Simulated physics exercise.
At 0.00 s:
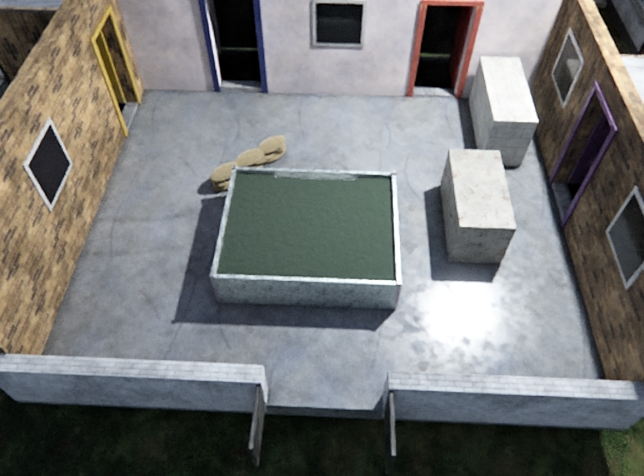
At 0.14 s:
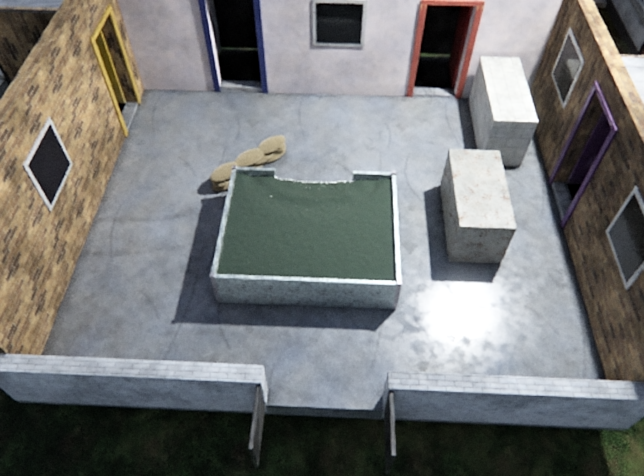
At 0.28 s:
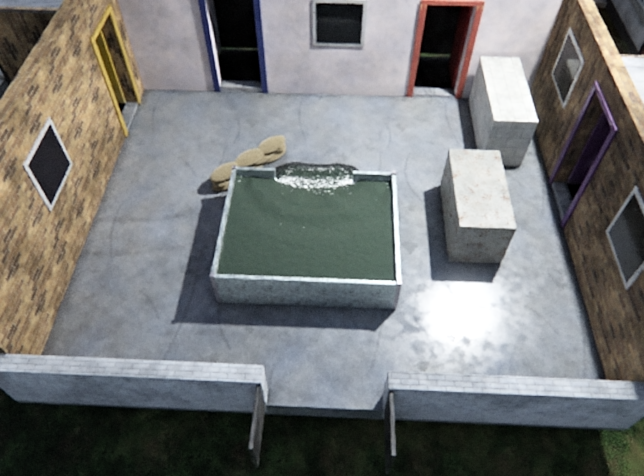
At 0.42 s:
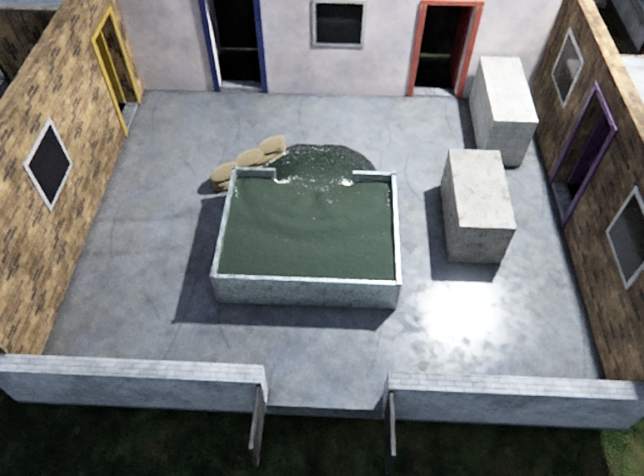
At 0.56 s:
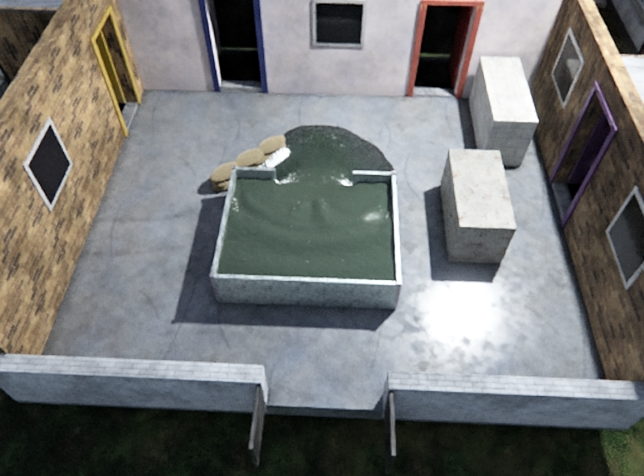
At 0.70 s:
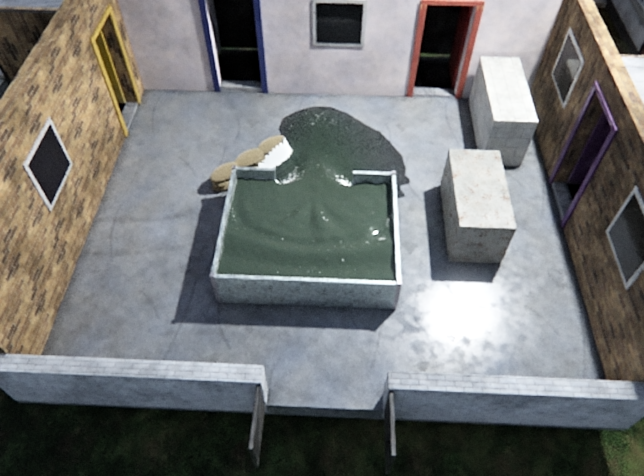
A large tank of dark green water sat in a walled yard until part of its far wall gave way, and the water poured out and spread across the gray floor, reaching some tan rounded objects.
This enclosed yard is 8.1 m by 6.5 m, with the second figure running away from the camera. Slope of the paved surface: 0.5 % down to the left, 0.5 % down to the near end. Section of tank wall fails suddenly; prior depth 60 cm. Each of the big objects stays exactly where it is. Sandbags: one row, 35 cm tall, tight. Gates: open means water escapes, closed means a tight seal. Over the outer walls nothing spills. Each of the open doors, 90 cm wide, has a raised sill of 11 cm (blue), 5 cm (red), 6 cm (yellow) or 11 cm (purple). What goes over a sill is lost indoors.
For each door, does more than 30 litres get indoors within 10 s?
Door by door: Blue door - no; red door - yes; yellow door - yes; purple door - no.
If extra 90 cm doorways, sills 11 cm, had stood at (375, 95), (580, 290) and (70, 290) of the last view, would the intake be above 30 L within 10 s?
Result in order - more than that, not enough, not enough.
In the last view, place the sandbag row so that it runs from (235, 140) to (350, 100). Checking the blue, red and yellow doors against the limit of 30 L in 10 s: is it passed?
Against that limit: Blue below, red over, yellow under.
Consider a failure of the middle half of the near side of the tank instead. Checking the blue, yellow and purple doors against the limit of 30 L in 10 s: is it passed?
So blue ends up short of it, yellow short of it, purple short of it.
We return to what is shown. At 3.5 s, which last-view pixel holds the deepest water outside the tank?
Around (450, 99).
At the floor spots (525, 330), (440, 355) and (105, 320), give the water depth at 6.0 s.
0, 0, 2 cm.
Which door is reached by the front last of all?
That's the purple door.
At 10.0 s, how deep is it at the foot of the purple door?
I'd put it near 7.0 cm.
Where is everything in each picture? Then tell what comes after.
In the first picture, still water, 60 cm deep, in the tank at (310, 224).
In the second picture, water pours out on the tank's far side and has run 0.8 m, to a hidden place; typically 8 cm deep outside, 60 cm at the tank's back.
In the third picture, water pours out on the tank's far side and has run 1.0 m, to (351, 169); typically 11 cm deep outside, 60 cm at the tank's back.
In the fourth picture, water pours out on the tank's far side and has run 1.4 m, to (342, 149); typically 8 cm deep outside, 60 cm at the tank's back.
In the fifth picture, the front is at (325, 128), 1.9 m from the gap on the tank's far side; 3.4 m2 of floor is under water; 60 cm left at the back of the tank.
In the sixth picture, water pours out on the tank's far side and has run 2.5 m, to (332, 111); typically 6 cm deep outside, 57 cm at the tank's back.
After 1.4 s water covers 20 % of the floor and is deepest (40 cm) near (279, 160); blue door not reached, red door not reached, yellow door not reached, purple door not reached.
After 2.2 s water covers 25 % of the floor and is deepest (36 cm) near (330, 101); blue door 12 cm at the sill, 0 L in, red door 14 cm at the sill, 5 L in, yellow door not reached, purple door not reached.
After 3.5 s water covers 40 % of the floor and is deepest (30 cm) near (450, 99); blue door 11 cm at the sill, 4 L in, red door 17 cm at the sill, 49 L in, yellow door 16 cm at the sill, 15 L in, purple door not reached.
After 6.0 s water covers 60 % of the floor and is deepest (20 cm) near (469, 111); blue door 8 cm at the sill, 5 L in, red door 16 cm at the sill, 165 L in, yellow door 14 cm at the sill, 108 L in, purple door 10 cm at the sill, 0 L in.
After 10.0 s water covers 90 % of the floor and is deepest (13 cm) near (144, 91); blue door 7 cm at the sill, 5 L in, red door 9 cm at the sill, 238 L in, yellow door 12 cm at the sill, 195 L in, purple door 7 cm at the sill, 1 L in.
